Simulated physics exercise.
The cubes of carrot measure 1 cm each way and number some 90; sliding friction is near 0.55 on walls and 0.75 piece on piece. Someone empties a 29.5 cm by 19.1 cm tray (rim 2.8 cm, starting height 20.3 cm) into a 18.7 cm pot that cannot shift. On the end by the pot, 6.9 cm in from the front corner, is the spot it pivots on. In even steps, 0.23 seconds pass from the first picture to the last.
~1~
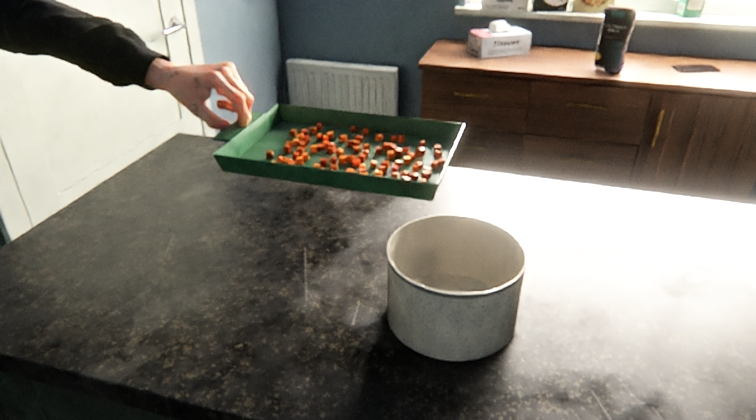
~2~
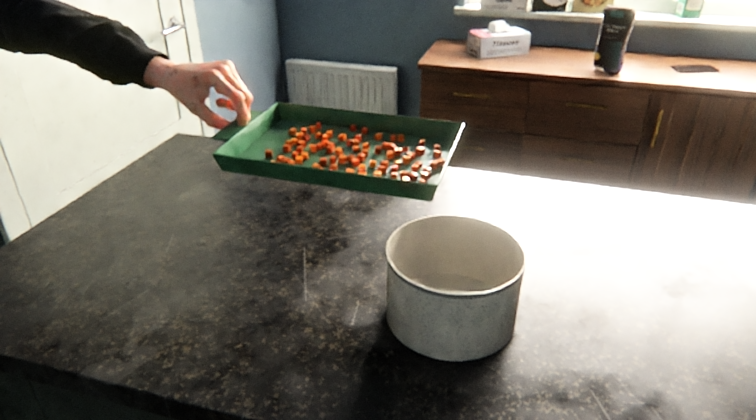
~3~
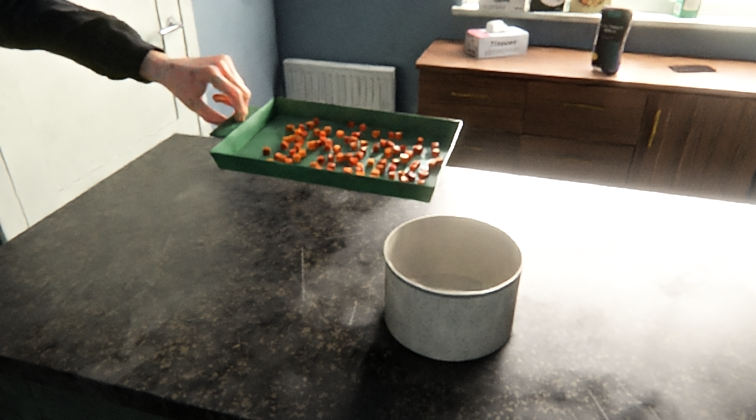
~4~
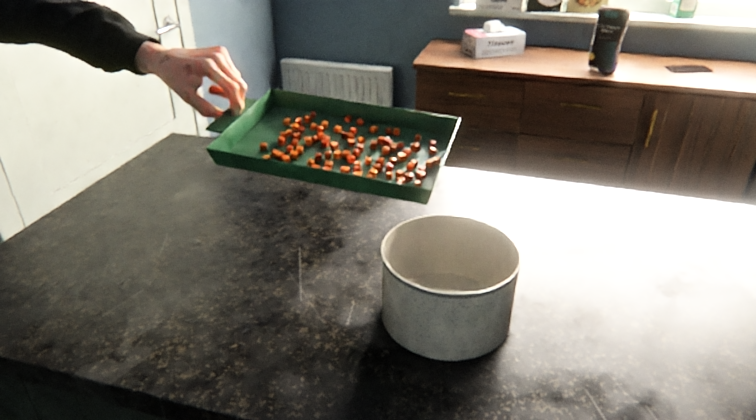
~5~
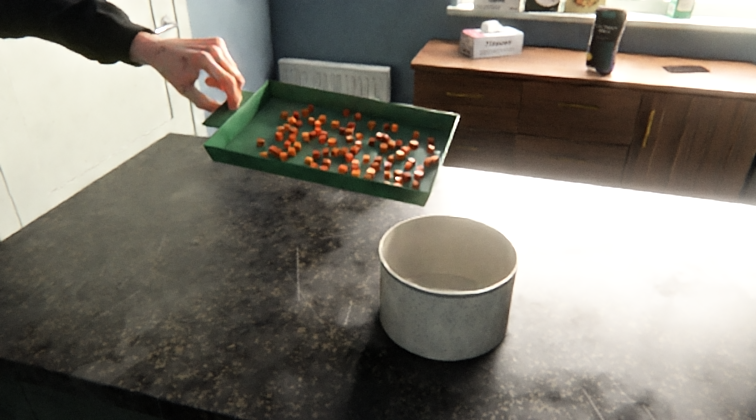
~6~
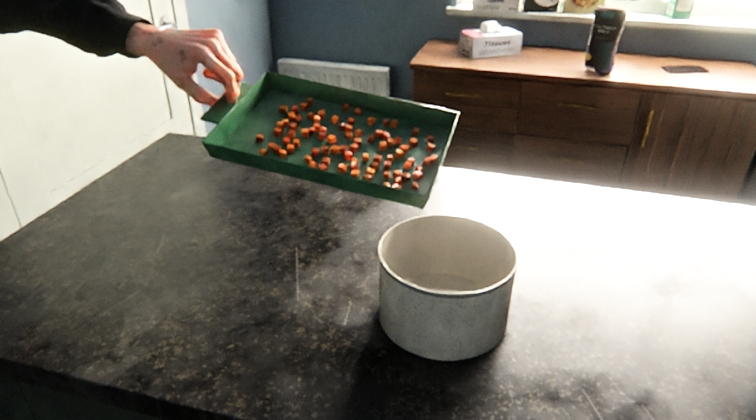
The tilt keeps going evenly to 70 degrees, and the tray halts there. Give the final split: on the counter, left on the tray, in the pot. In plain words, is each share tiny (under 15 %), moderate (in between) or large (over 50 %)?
Result: Counter: Little of the load, tray: Over half the load, pot: A decent amount of the load.
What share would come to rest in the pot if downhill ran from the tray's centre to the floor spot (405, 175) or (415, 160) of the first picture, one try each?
I'd put it at about 35 per cent for the first tilt and about 10 per cent for the second.
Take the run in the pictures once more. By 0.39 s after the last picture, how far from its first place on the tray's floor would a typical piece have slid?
Around 2 centimetres.
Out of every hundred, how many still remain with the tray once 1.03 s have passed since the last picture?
Estimate: About 70 percent.
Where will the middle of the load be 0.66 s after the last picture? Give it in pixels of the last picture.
Look about (388, 193) in the last view.
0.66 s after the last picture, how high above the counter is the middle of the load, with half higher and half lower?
Roughly 20 cm.
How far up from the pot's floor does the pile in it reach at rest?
1.0 cm.
Then, 0.39 s after the last picture, tilt 40 degrees; the tray holds 100 %, the pot 0 %.
Then, 0.66 s after the last picture, tilt 59 degrees; the tray holds 95 %, the pot 0 %.
Then, 1.03 s after the last picture, tilt 70 degrees; the tray holds 70 %, the pot 20 %.
In the end, counter 5 %, tray 65 %, pot 25 %.
